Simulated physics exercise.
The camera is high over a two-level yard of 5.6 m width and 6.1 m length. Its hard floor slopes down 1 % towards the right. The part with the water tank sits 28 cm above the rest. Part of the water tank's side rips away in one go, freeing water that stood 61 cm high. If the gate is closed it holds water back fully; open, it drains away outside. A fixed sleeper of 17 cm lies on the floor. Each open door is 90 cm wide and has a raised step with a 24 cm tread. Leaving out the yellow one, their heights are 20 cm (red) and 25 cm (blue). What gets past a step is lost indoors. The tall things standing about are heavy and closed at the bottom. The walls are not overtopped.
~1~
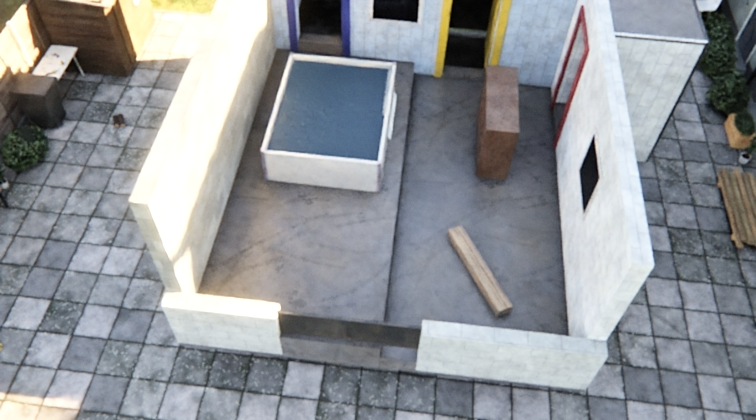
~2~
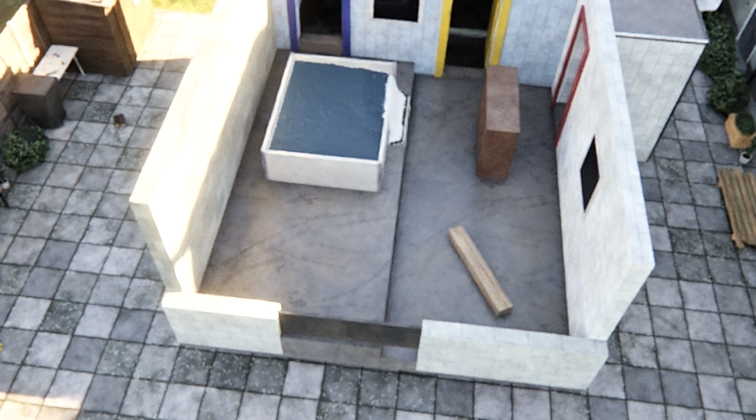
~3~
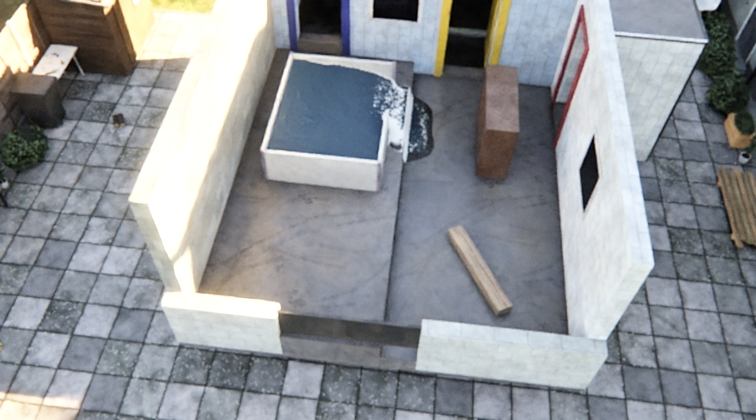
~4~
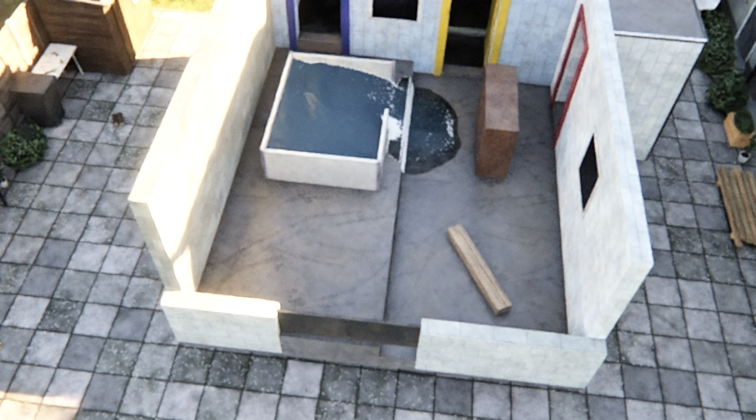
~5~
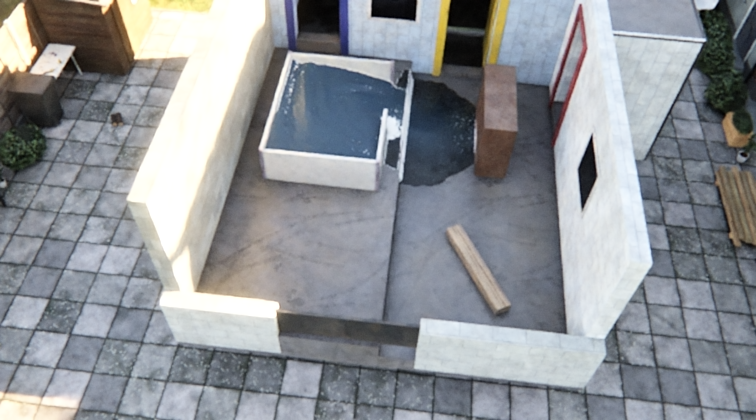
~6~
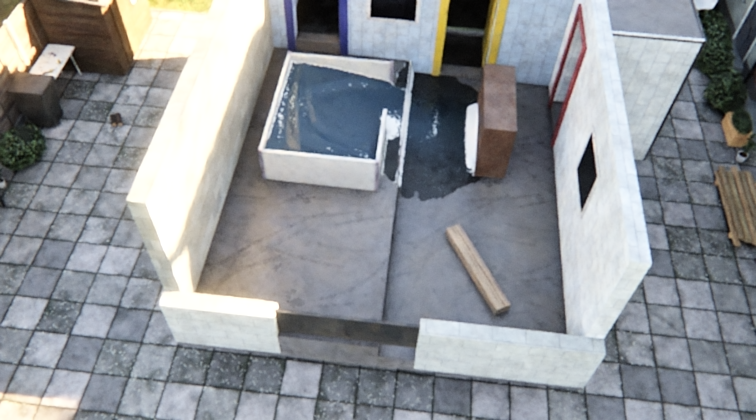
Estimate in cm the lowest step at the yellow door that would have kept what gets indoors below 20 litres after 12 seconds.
Close to 33 cm is just enough.
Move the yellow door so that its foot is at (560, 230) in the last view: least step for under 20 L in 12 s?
Roughly 16 cm.
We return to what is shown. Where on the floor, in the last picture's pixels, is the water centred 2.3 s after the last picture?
At about (402, 152).
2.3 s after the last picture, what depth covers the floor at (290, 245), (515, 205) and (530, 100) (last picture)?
Roughly 0, 4 and 15 cm, in turn.
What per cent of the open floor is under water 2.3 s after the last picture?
Near 50 per cent is wet.
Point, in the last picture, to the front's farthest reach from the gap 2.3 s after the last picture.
Near (569, 363).
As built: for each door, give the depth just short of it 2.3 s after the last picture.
In cm: Yellow 24, red 14, blue 0.
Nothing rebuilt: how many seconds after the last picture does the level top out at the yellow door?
Around 1.6 s.
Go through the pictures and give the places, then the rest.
The first frame shows the water tank at (333, 108) is whole and still, 61 cm deep; the yellow door at (471, 38) is dry.
In the second frame, the front is at (401, 140), 0.3 m from the gap at (389, 106); 0.3 m2 of floor is wet, 61 cm left at the back.
In the third frame, the front is at (430, 144), 0.8 m from the gap at (388, 107); 1.0 m2 of floor is wet, 61 cm left at the back.
In the fourth frame, the front is at (455, 148), 1.3 m from the gap at (388, 107); 2.1 m2 of floor is wet, 61 cm left at the back.
In the fifth frame, water pours out at (386, 107) and has run 1.7 m, to (473, 157); about 7 cm deep outside, 56 cm at the back.
In the sixth frame, the gap is at (386, 107), the front 2.0 m out at a hidden place; the back of the water tank holds 52 cm; 0.4 m in a straight line remain to the yellow door at (468, 37).
Then, 0.7 s after the last picture water covers 20 % of the floor, deepest (48 cm) near (467, 126); 17 cm at the yellow door, 2 litres in over its 9 cm step.
Then, 2.3 s after the last picture water covers 50 % of the floor, deepest (32 cm) near (467, 133); 24 cm at the yellow door, 201 litres in over its 9 cm step.
Then, 11.3 s after the last picture water covers 55 % of the floor, deepest (20 cm) near (554, 156); 13 cm at the yellow door, 412 litres in over its 9 cm step.
At the yellow door as built, the water peaked near 29 cm, 1.5 s after the last picture.
Run again over the same 12 s with other heights there, 29 litres in over 30.5 cm, 10 litres over 36 cm. The limit of 20 litres is kept from about 33 cm up.
